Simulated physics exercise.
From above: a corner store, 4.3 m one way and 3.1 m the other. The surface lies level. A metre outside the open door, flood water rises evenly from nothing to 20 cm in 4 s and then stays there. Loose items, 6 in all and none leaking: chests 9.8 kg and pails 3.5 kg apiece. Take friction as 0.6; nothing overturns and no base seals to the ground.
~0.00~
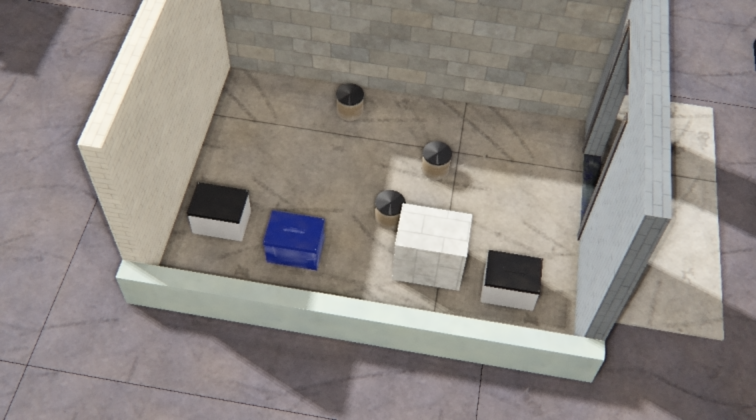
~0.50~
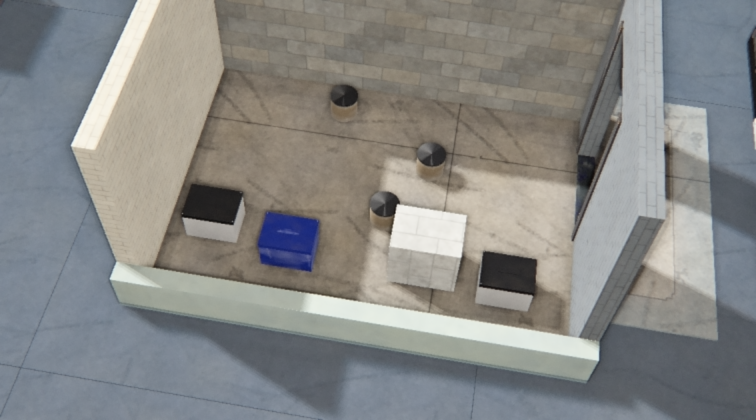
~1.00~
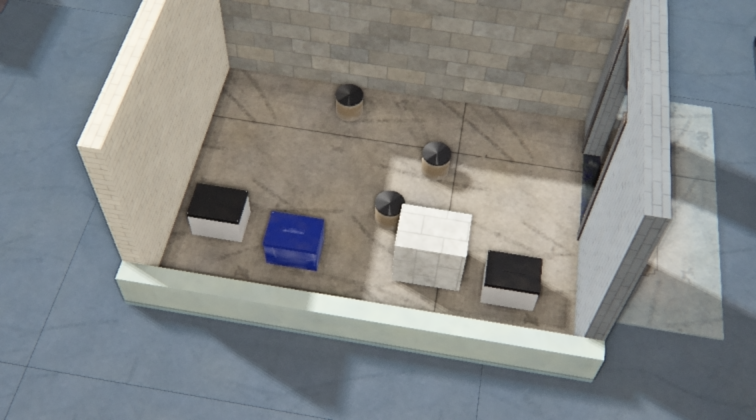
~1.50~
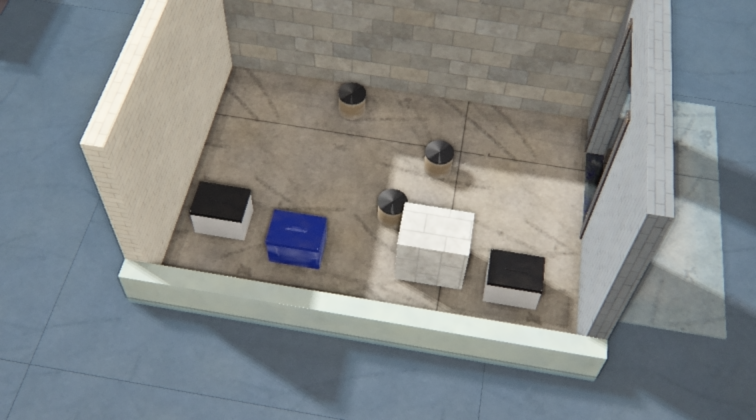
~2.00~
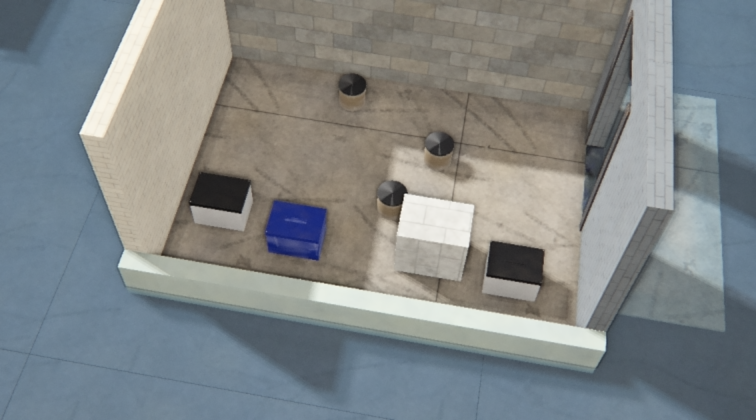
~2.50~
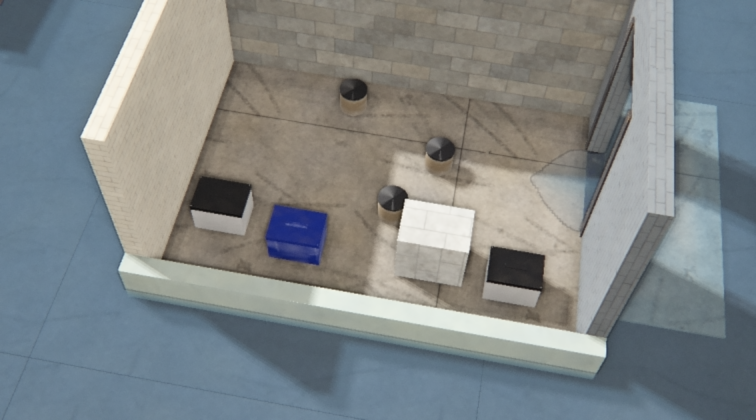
Bluish water spreads over the ground outside a small open-topped room, then a thin patch appears inside by the doorway at right, while the blue chest, the other boxes and three round pails stay in place.
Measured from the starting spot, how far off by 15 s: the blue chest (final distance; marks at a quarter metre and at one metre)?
Blue chest slides a little.
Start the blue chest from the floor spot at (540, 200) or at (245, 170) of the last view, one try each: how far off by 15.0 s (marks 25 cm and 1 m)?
In that order: It ends far away; it ends far away.
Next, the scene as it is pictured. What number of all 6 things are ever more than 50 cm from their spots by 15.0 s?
I count 6.
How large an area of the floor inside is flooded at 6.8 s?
Some 11.5 m2.
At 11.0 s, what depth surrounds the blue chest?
About 8 cm.
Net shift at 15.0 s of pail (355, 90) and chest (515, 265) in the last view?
In that order: 250 cm, 150 cm.
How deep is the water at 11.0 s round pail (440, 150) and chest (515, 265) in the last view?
About 14 and 4 cm.
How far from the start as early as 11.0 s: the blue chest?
About 60 cm.
After 3.5 s the blue chest is near (297, 225), 0.0 m from its start, aground; 0 afloat.
After 6.8 s the blue chest is near (297, 225), 0.0 m from its start, aground; 3 afloat.
After 11.0 s the blue chest is near (348, 193), 0.6 m from its start, afloat; 5 afloat.
After 15.0 s the blue chest is near (335, 245), 0.5 m from its start, afloat; 6 afloat.
